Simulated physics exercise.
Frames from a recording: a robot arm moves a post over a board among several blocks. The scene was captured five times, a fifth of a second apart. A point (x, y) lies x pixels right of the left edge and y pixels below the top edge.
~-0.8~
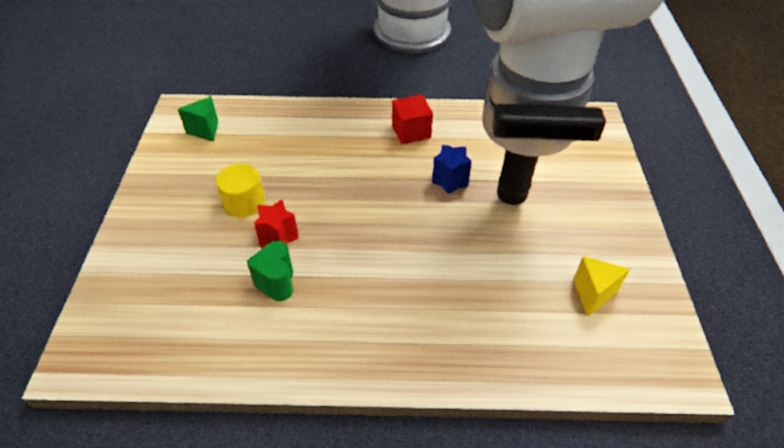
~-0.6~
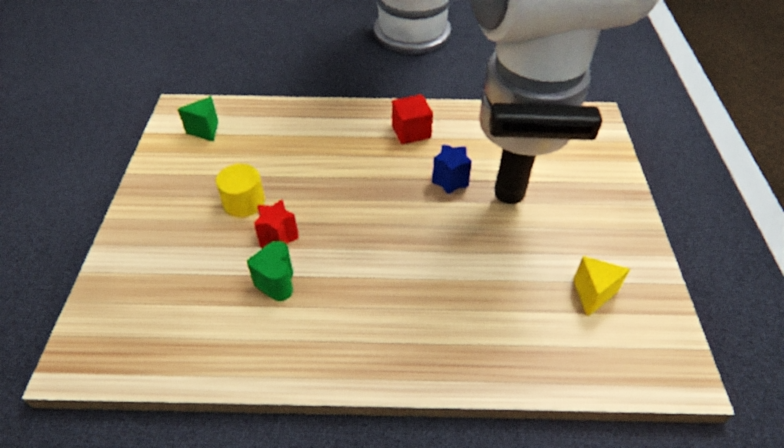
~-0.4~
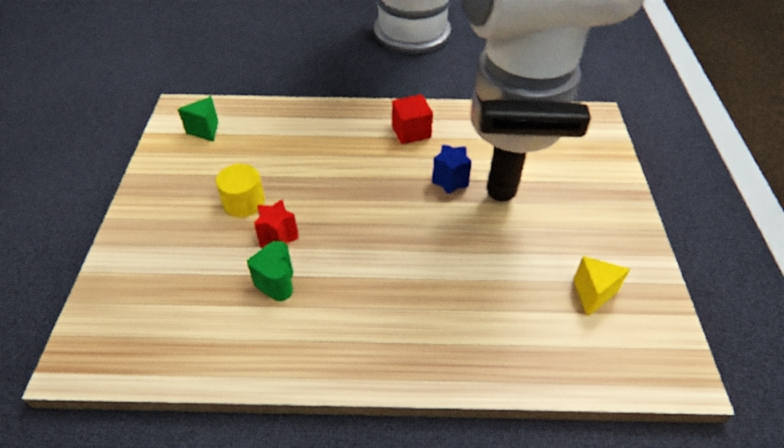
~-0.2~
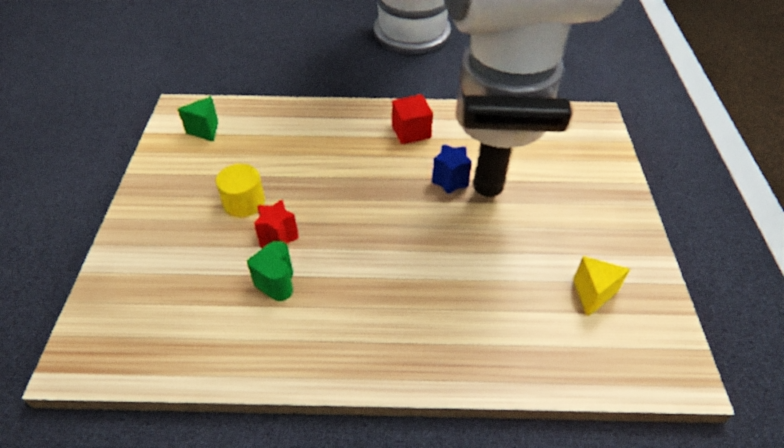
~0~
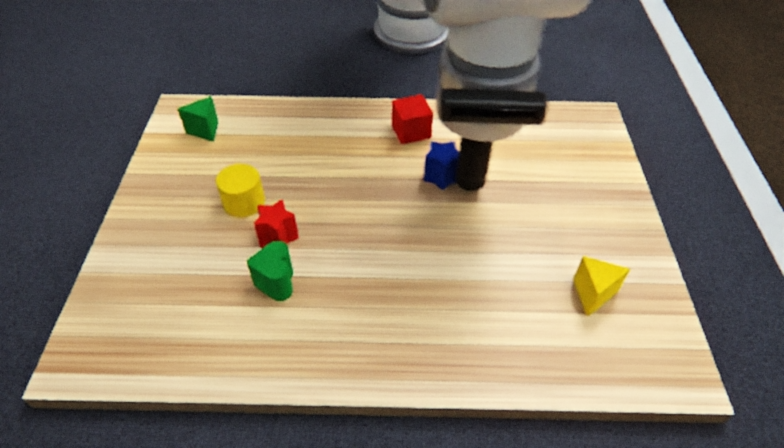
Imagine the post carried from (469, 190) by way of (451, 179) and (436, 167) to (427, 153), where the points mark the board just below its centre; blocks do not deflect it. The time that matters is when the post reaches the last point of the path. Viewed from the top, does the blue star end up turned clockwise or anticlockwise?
From above, it turns counterclockwise.
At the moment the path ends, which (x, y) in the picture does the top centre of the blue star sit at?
Its top middle will sit at (400, 124).
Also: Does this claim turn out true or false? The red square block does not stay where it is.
Verdict: True.
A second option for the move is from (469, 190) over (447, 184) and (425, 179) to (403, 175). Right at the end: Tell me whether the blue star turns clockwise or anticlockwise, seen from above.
Rotates clockwise.
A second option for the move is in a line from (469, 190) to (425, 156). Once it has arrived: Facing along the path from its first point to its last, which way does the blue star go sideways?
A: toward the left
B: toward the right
My pick is A.
On the path given first. Halfway along, post at (443, 164); blue star at (420, 136), turned 15° anticlockwise.
At the end, post at (428, 144); red square block at (408, 102), turned 25° clockwise; blue star at (400, 124), turned 40° anticlockwise.
